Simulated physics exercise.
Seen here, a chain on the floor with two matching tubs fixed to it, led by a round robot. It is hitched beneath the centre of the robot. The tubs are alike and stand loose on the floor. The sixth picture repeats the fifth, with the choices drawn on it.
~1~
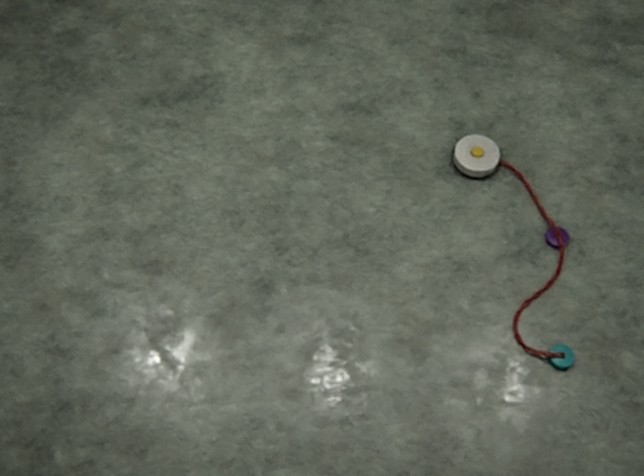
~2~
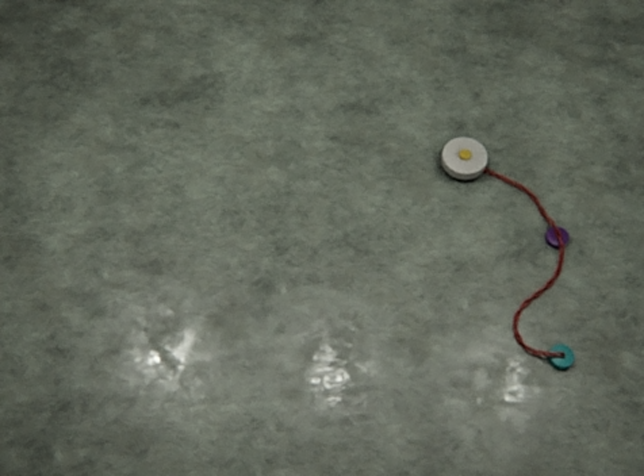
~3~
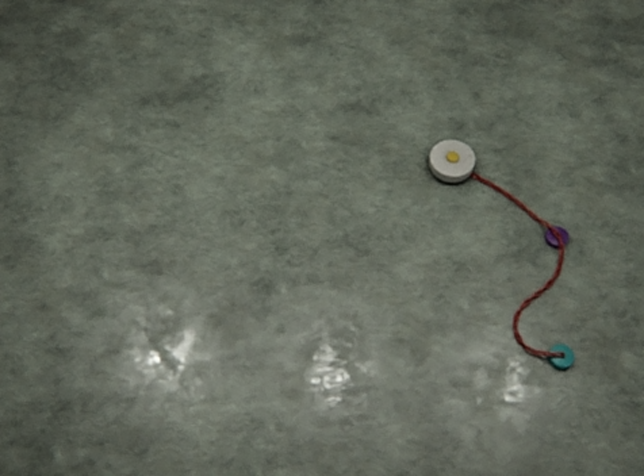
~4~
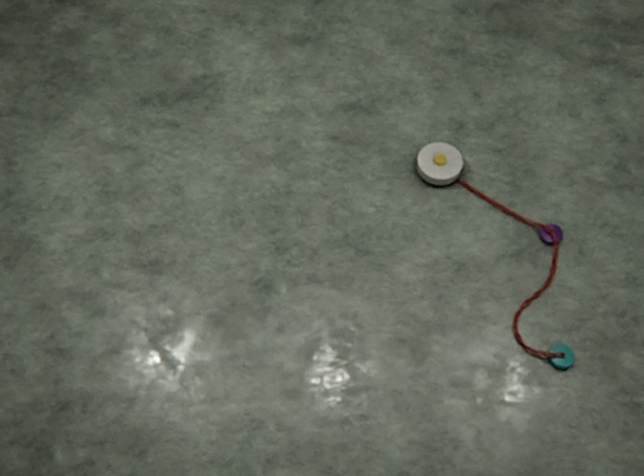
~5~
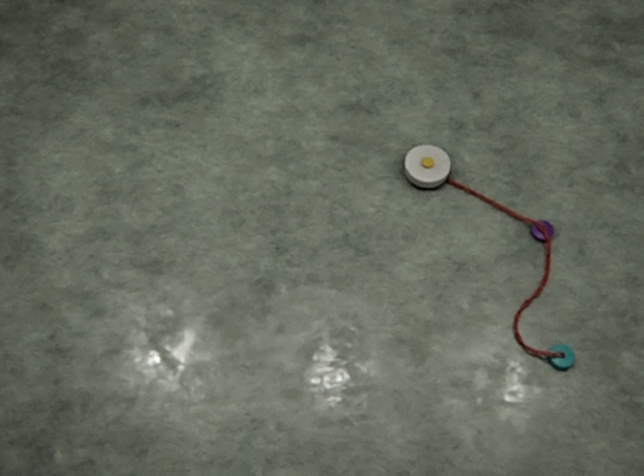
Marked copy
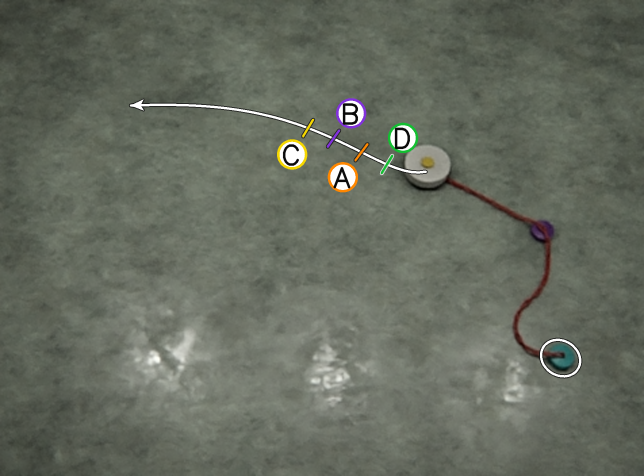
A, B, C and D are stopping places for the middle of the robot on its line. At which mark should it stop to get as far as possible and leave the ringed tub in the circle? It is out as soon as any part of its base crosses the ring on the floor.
The farthest safe stop is A.
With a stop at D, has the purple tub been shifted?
Yes.
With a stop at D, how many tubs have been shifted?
By then, one.
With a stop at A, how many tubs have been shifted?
One.
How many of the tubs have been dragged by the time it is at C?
By then, two.
On the marked copy, A at (361, 152); B at (333, 139); C at (308, 128); D at (387, 164); the ring at (561, 358); the route from (426, 172) via (282, 119) to (131, 105).
Following A. Soon after the start, robot (403, 165); turquoise tub (562, 356); purple tub (521, 223).
Later, robot (379, 156); turquoise tub (562, 356); purple tub (494, 215).
In the end, robot (362, 148); turquoise tub (562, 356); purple tub (473, 209); the ringed tub at the far end is still in its ring.
As for the rest, B drags the last tub to (548, 335); C drags the last tub to (529, 312); D is safe but short.
